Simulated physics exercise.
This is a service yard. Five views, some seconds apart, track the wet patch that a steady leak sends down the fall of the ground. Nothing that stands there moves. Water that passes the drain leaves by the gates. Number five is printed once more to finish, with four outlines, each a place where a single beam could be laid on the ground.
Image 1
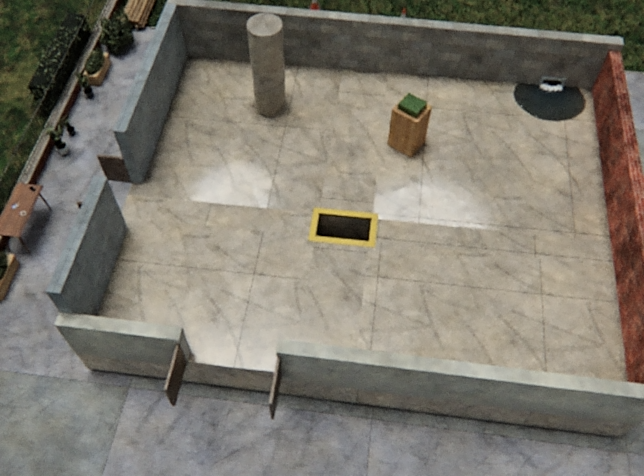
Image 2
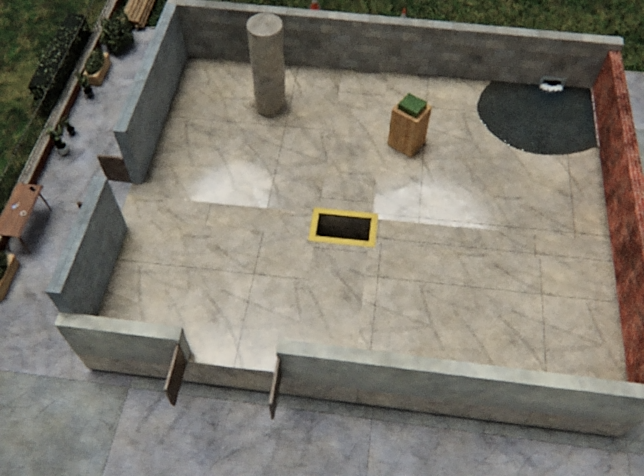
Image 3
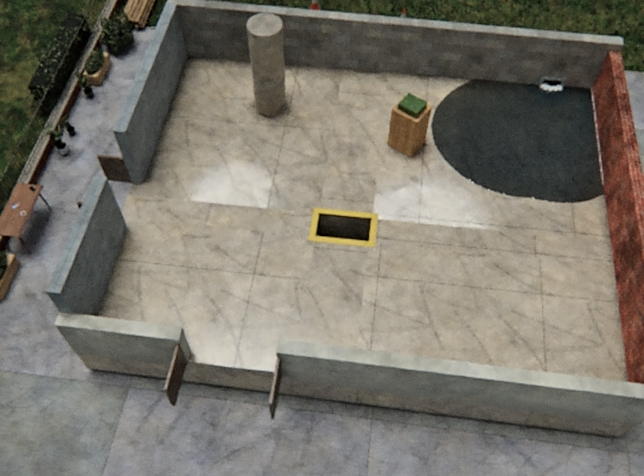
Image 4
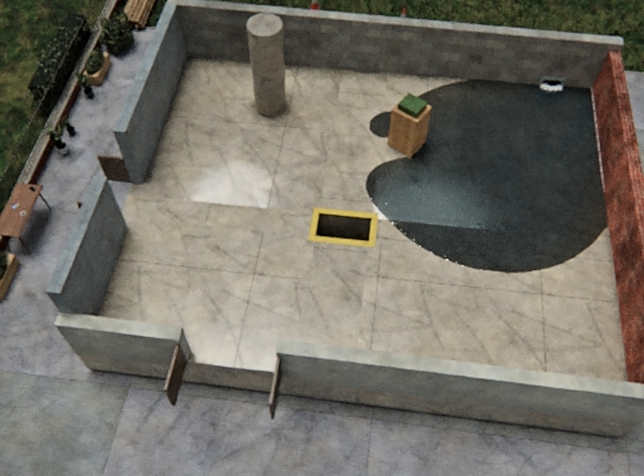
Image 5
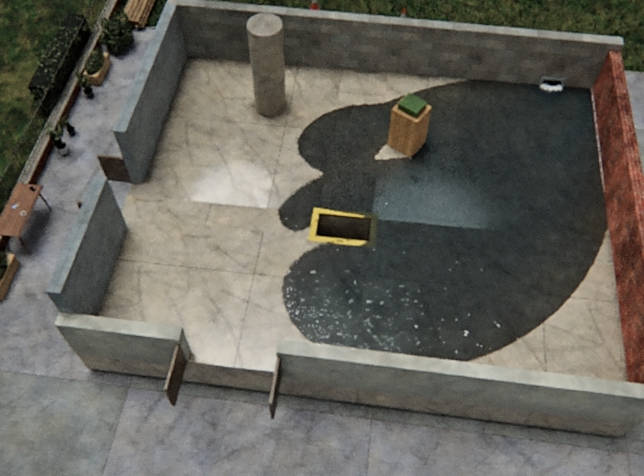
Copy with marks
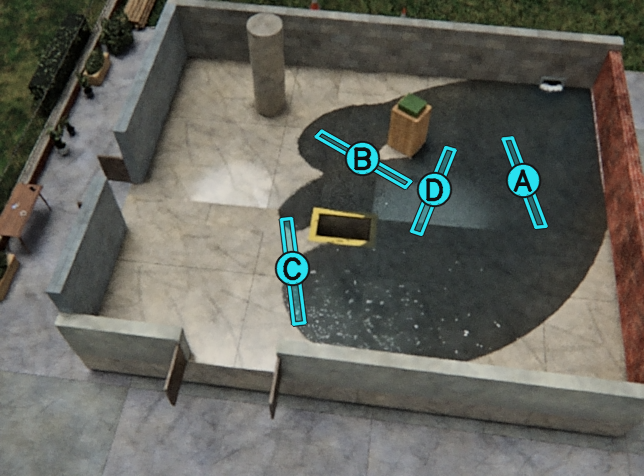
Service yard seen from above, dark water spreading from the top right corner, surrounding a wooden block and reaching a yellow-edged gully.
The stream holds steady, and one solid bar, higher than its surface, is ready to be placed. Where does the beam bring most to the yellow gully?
C beats the others.
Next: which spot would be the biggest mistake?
The answer is D.
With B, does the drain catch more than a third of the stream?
No, it does not.
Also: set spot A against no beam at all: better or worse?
Spot A is worse.
On the marked copy, A from (507, 138) to (540, 226); B from (319, 133) to (408, 184); C from (286, 219) to (299, 323); D from (416, 232) to (450, 148).
For spot A, about 16 % of the stream runs into the yellow gully, about 78 % out by the gates.
For spot B, about 18 % of the stream runs into the yellow gully, about 75 % out by the gates.
For spot C, about 27 % of the stream runs into the yellow gully, about 65 % out by the gates.
For spot D, about 8 % of the stream runs into the yellow gully, about 86 % out by the gates.
